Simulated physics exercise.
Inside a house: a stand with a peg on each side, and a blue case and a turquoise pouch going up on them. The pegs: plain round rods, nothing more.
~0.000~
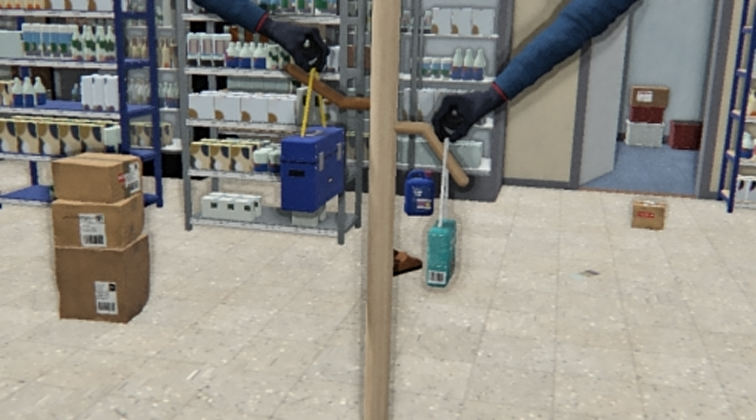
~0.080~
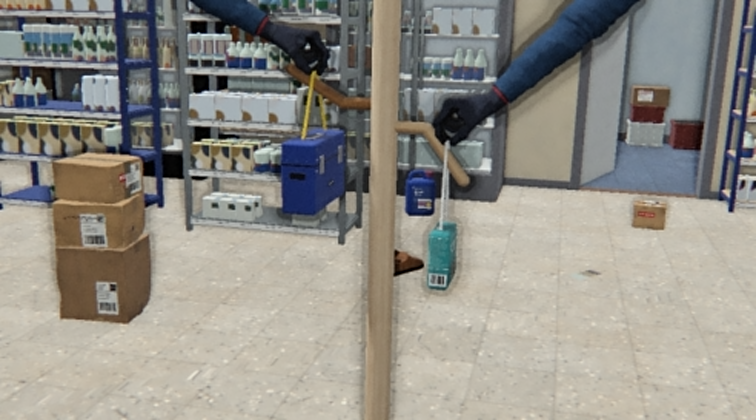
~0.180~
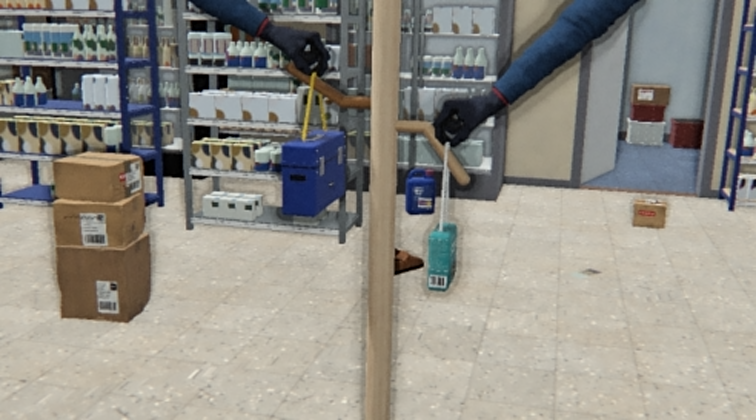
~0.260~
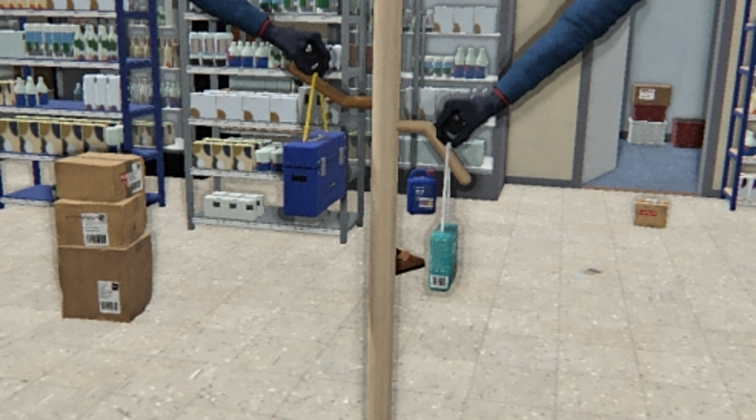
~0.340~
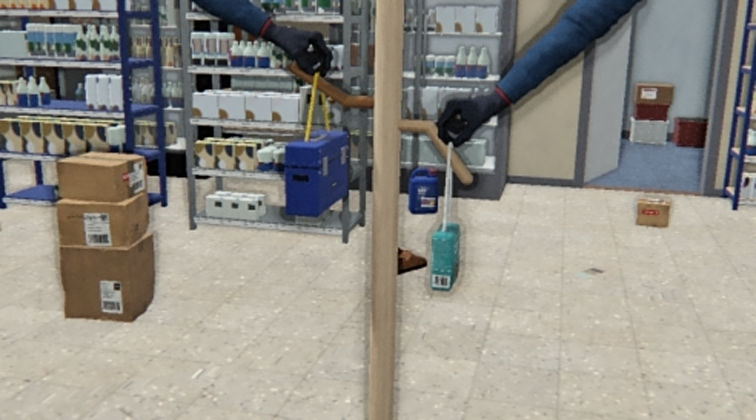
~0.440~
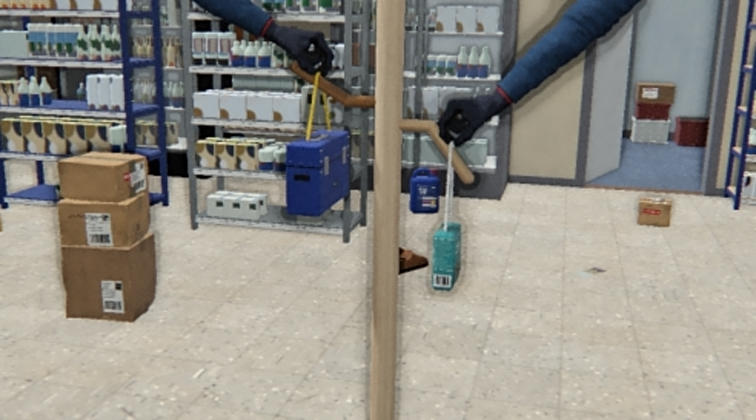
To begin with, indoors near stocked shelves, two dark-gloved hands hold a blue case and a turquoise pouch by their straps at the pegs of a wooden stand, the left tip upturned and the right sloping down. Then the view shifts very slightly, while hands and items stay almost still.
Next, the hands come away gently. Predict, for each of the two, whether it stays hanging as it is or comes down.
After that the blue case will still be hanging; after that the turquoise pouch will be down.
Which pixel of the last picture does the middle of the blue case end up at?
It comes to rest around (343, 192).
After 0.80 s, blue case hanging near (326, 179); turquoise pouch falling near (441, 411).
After 1.16 s, blue case hanging near (347, 192); turquoise pouch on the floor.
At rest, blue case hanging near (343, 192); turquoise pouch on the floor. The blue case remains on its peg and the turquoise pouch slips off its peg.
